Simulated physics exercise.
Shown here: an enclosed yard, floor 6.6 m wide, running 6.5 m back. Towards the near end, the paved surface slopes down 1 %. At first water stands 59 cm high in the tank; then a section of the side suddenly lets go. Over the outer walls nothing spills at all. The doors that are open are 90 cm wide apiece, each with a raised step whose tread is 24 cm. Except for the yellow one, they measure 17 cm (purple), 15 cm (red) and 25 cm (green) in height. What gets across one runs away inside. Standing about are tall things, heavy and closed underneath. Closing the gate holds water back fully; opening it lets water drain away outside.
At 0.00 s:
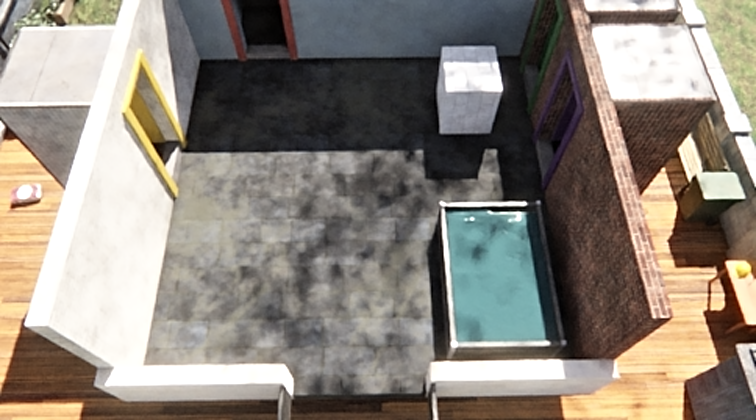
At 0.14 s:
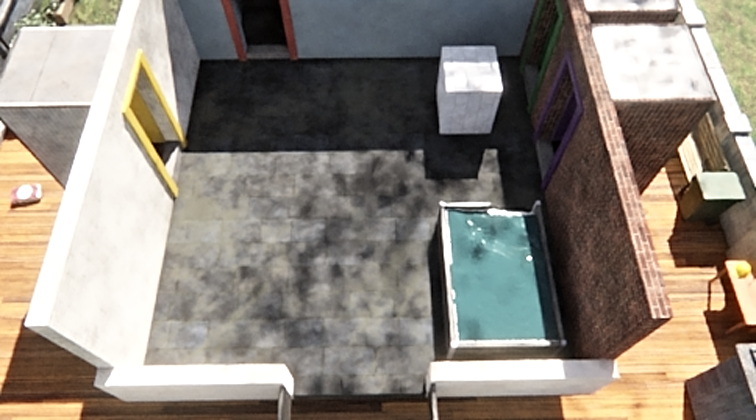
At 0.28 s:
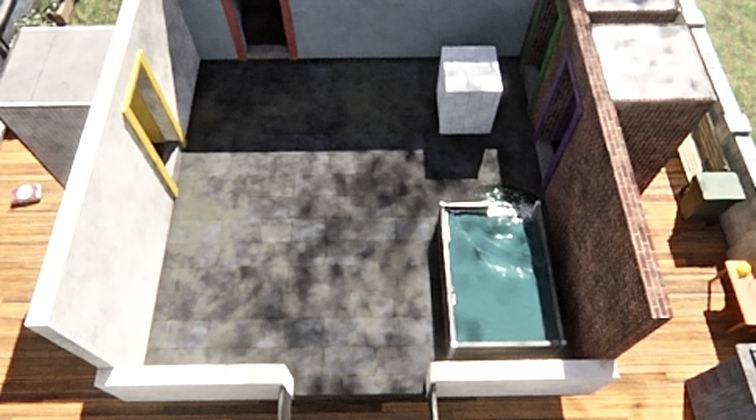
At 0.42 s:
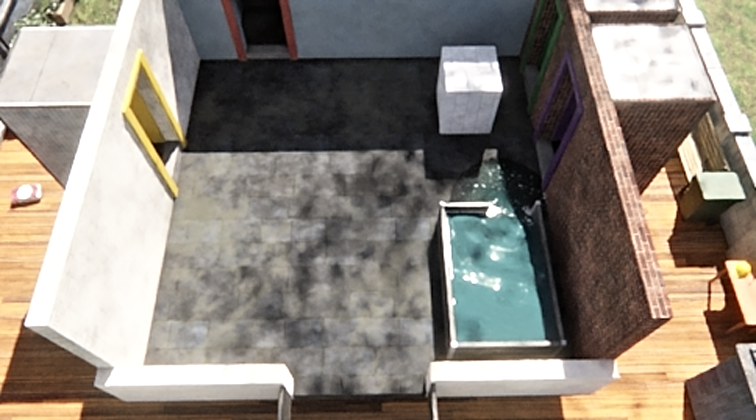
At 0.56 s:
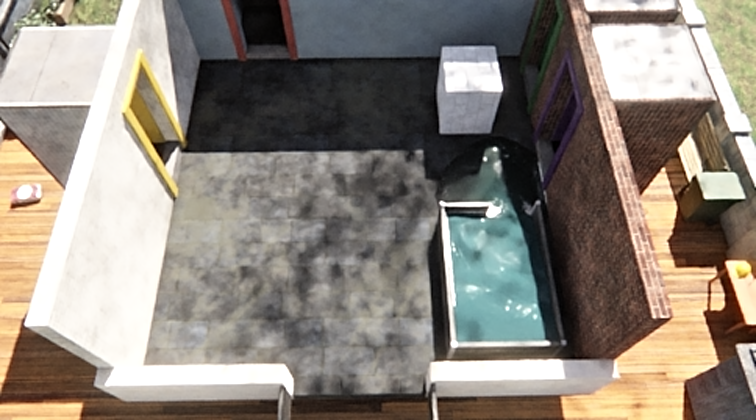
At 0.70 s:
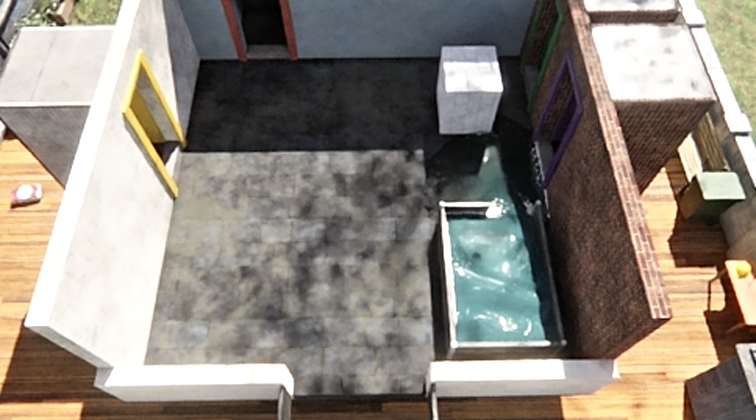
A tank of teal water stands at the lower right of a walled yard with a dark, patchy paved floor, seen from high above by a camera that stays still. A yellow-framed opening is on the left wall, a red one at the back, green and purple ones along the brick right wall, near a pale block. Water bursts from the tank's far side and spreads backward across the shaded floor toward the block, while the tank's surface ripples.
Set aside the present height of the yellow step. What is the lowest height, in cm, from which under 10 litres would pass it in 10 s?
8 cm.
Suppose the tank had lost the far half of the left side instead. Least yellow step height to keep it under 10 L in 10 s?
Roughly 12.0 cm.
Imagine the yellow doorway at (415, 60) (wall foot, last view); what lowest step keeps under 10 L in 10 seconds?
5.0 cm.
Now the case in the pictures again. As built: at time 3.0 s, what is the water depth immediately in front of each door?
Purple door 15 cm, red door 0 cm, yellow door 0 cm, green door 18 cm.
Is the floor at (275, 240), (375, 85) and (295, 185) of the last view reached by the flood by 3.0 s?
In order: Untouched, soaked, untouched.
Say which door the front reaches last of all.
Coming last is the yellow one.
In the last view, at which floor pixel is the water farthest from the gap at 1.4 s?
Lab note: Front tip approx. (514, 56).
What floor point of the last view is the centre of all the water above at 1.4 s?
(496, 248) or so.
After 1.4 s water covers 15 % of the floor, deepest (30 cm) near (512, 217); it has not reached the yellow door.
After 3.0 s water covers 35 % of the floor, deepest (32 cm) near (507, 62); it has not reached the yellow door.
After 10.0 s water covers 90 % of the floor, deepest (12 cm) near (141, 381); 7 cm at the yellow door, 0 litres in over its 26 cm step.
At the yellow door as built, the water arrived by 5.0 s and peaked near 13 cm at 5.8 s.
Run again over the same 10 s with other heights there, 14 litres in over 7 cm, 4 litres over 9.5 cm. The limit of 10 litres is kept from about 8 cm up.
